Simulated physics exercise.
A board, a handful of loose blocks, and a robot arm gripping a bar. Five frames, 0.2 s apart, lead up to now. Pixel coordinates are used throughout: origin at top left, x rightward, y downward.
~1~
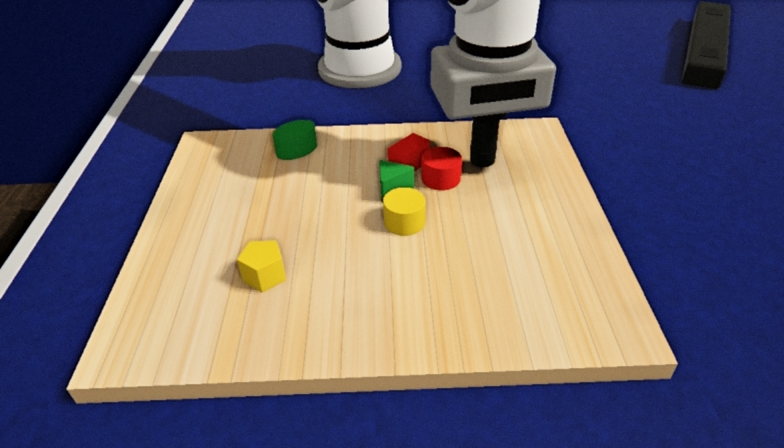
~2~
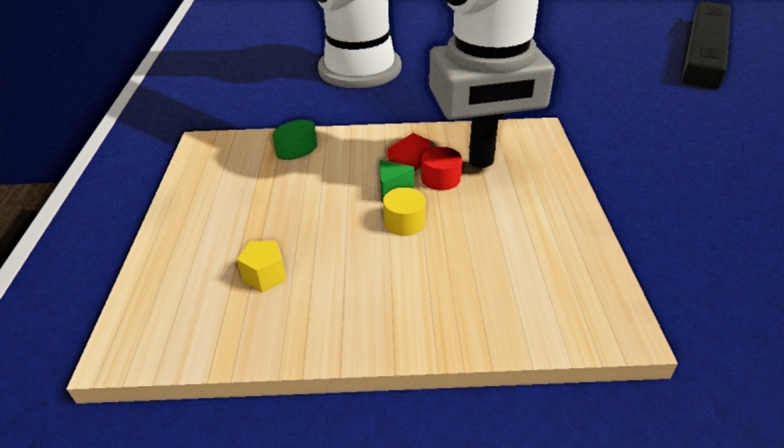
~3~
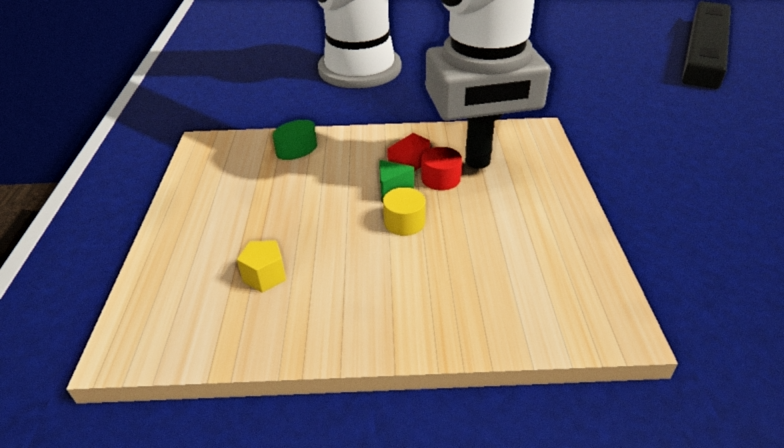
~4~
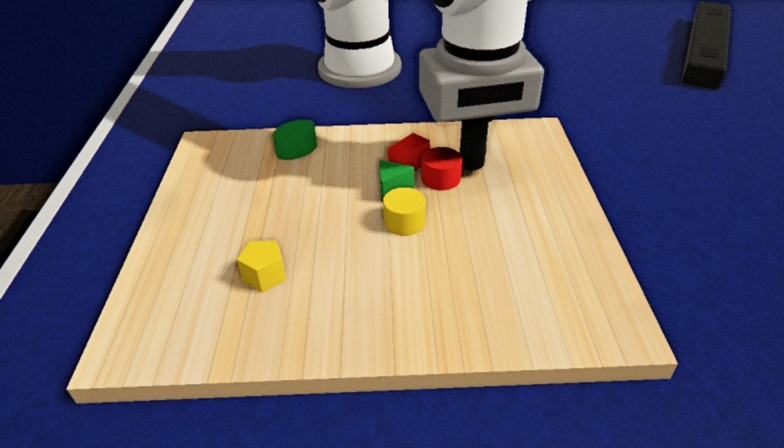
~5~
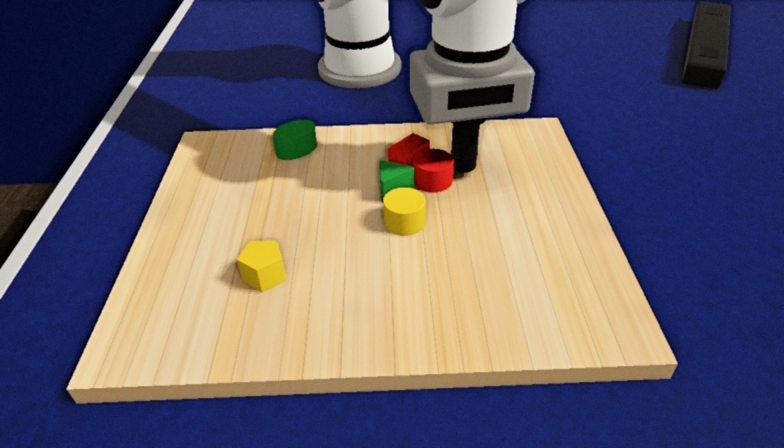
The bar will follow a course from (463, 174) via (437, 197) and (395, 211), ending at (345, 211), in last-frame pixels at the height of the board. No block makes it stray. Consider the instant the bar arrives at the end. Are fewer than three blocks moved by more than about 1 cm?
The answer is no.
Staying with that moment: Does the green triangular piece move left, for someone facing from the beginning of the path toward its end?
It seems not.
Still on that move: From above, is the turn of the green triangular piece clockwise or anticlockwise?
Viewed from above, clockwise.
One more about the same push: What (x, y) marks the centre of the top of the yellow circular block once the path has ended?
Around (383, 211).
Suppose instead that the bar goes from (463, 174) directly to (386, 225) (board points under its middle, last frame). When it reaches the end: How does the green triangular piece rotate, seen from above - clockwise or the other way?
Clockwise from above.
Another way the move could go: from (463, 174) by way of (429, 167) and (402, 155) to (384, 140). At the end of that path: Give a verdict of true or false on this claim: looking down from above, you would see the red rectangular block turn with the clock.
Verdict: False.
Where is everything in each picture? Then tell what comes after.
Bar's lower end at (482, 161); green triangular piece at (392, 169); yellow circular block at (404, 200); red rectangular block at (409, 144); red circular block at (442, 157), in the first frame.
Bar at (481, 162); blocks still, in the second frame.
Bar at (478, 163); blocks still, in the third frame.
Bar at (472, 164); blocks still, in the fourth frame.
Bar at (463, 166); green triangular piece at (392, 169); yellow circular block at (404, 200); red rectangular block at (409, 144); red circular block at (433, 159), in the fifth frame.
On the path given first. One third of the way, bar at (437, 190); green triangular piece at (372, 174), turned 45° clockwise; red circular block at (404, 169).
Two thirds of the way, bar at (394, 203); green triangular piece at (359, 175), turned 45° clockwise; yellow circular block at (385, 210); red circular block at (391, 168).
At the end, bar at (344, 204); green triangular piece at (342, 170), turned 115° clockwise; yellow circular block at (383, 211); red rectangular block still; red circular block at (390, 168).
